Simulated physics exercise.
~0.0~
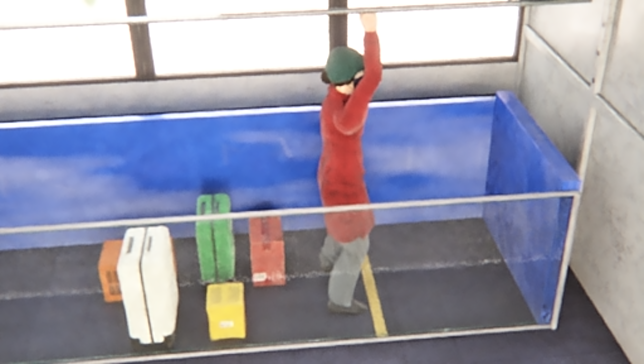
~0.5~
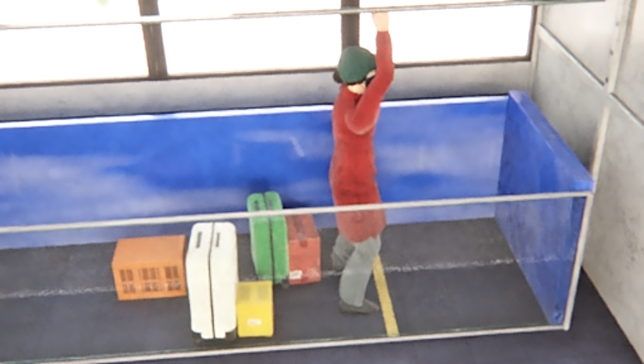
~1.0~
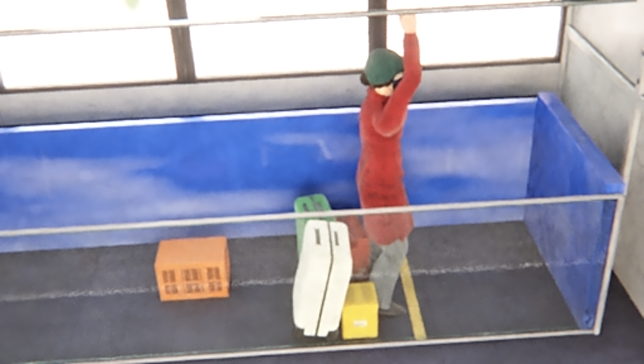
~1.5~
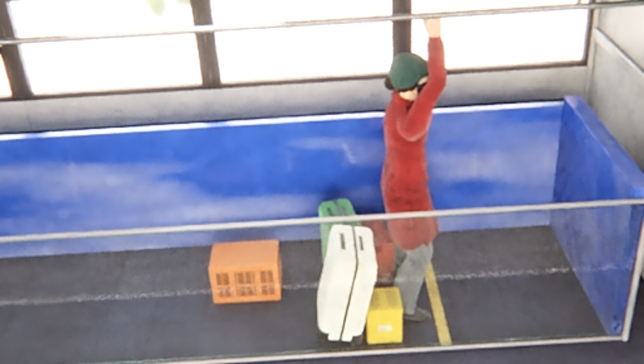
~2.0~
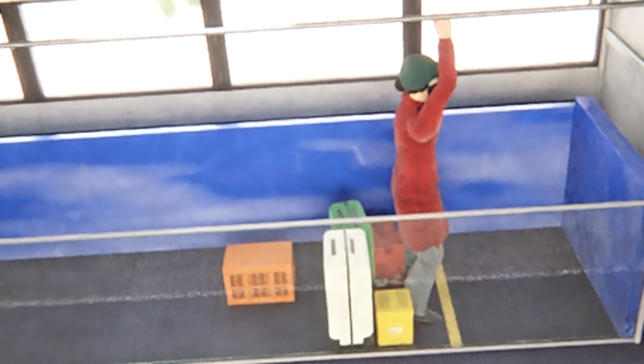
A person in a red coat and green cap stands still, gripping an overhead rail, in a bus bay with a blue back panel, seen from slightly above. On the dark floor to the left are a white wheeled case, a green case, a red carton, a yellow tub and an orange crate, with a yellow line beside the person's feet. The cases, carton and tub slide right, then the orange crate follows behind. The white case leans, then stands upright again. Everything comes to rest short of the yellow line, the tub nearest to it.
